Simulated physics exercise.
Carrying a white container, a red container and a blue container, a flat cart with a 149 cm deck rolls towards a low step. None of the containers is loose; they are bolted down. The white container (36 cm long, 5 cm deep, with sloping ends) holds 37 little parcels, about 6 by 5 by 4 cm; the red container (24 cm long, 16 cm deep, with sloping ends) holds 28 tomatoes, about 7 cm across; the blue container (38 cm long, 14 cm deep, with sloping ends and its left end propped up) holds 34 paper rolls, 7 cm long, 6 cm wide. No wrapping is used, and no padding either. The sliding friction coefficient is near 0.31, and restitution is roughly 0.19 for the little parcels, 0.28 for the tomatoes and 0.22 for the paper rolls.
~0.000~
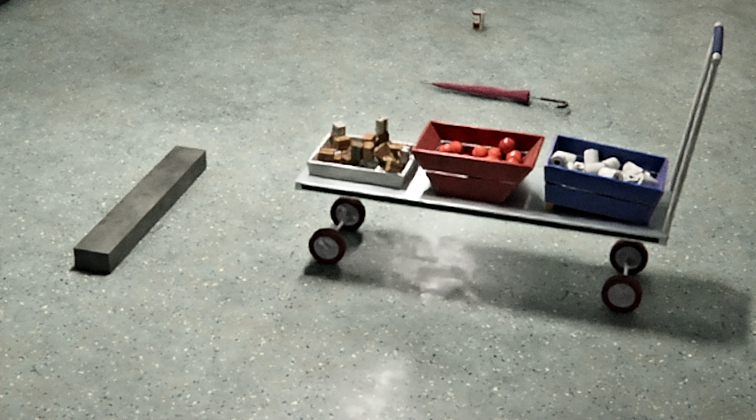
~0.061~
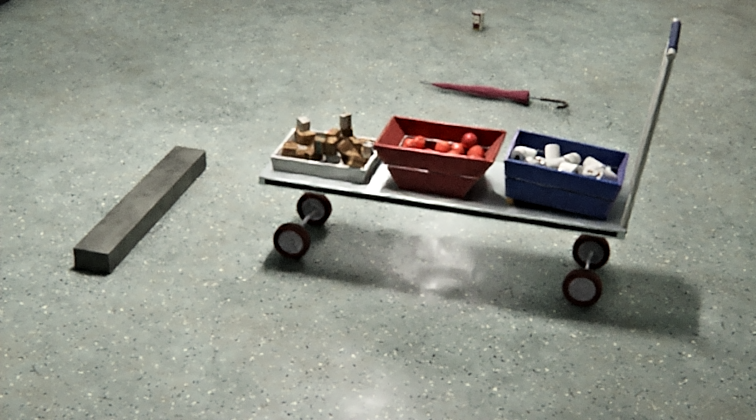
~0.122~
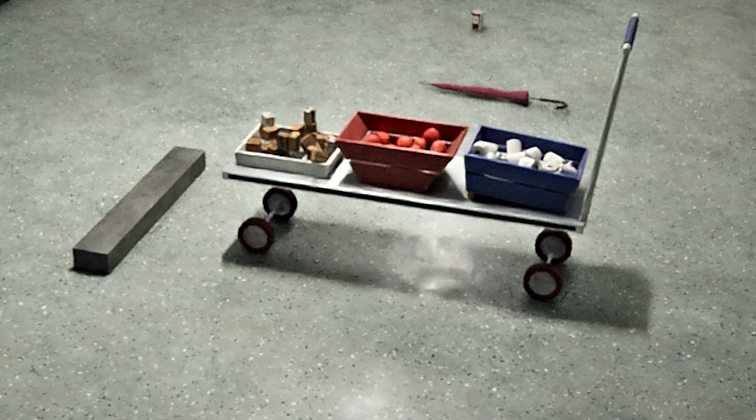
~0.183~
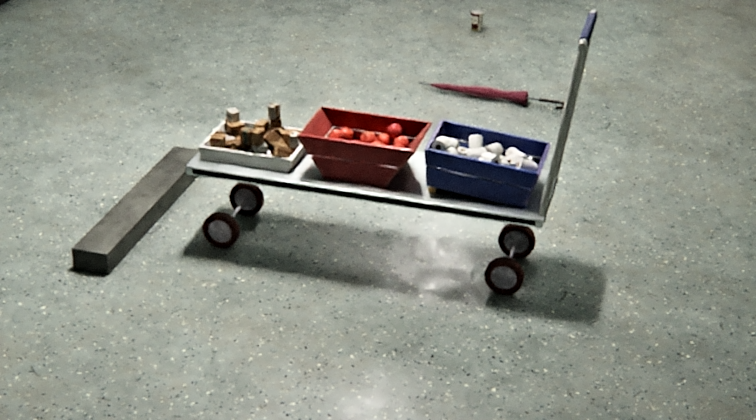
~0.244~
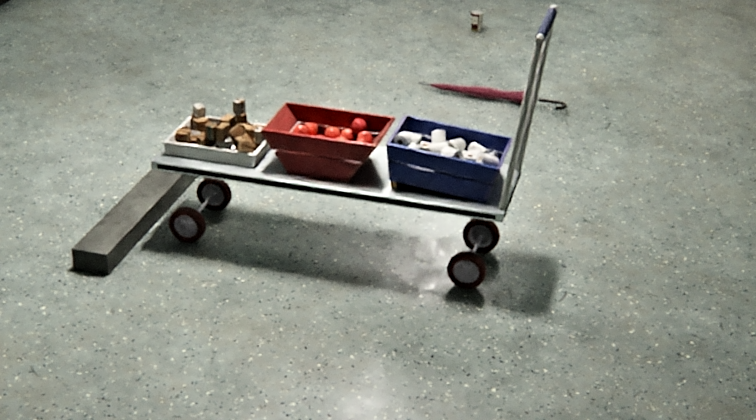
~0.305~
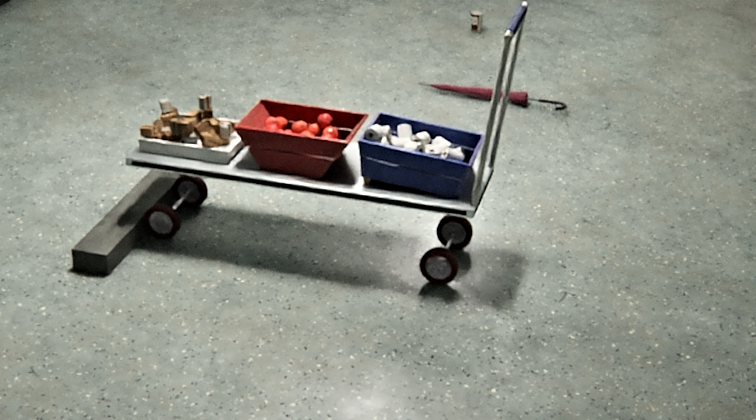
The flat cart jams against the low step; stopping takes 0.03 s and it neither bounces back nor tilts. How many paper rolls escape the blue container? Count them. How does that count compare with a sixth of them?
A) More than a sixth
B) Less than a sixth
The answer is B.
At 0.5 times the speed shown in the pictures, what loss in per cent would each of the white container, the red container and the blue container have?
White container 20, red container 0, blue container 0 per cent.
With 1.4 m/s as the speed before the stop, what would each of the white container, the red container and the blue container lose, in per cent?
Then the white container sheds 10 per cent of its load, the red container 0 per cent, and the blue container 0 per cent.
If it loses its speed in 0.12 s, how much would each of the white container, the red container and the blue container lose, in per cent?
Result - white container: 20 percent, red container: 0 percent, blue container: 0 percent.
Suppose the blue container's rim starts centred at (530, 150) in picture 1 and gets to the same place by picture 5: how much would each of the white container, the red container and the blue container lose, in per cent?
Result - white container: 20 per cent; red container: 0 per cent; blue container: 0 per cent.
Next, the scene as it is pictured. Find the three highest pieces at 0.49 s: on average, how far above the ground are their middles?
68 cm.
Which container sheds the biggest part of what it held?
The white container is the one.
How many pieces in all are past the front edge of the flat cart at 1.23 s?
About 10.
After 0.37 s, 3 of 37 out of the white container, 0 of 28 out of the red container and 0 of 34 out of the blue container.
After 0.49 s, 9 of 37 out of the white container, 3 of 28 out of the red container and 0 of 34 out of the blue container.
After 0.72 s, 10 of 37 out of the white container, 4 of 28 out of the red container and 1 of 34 out of the blue container.
Outcome (at 1.23 s), 10 of 37 out of the white container, 4 of 28 out of the red container and 1 of 34 out of the blue container. Asked share, 1 of 34, 3 per cent.
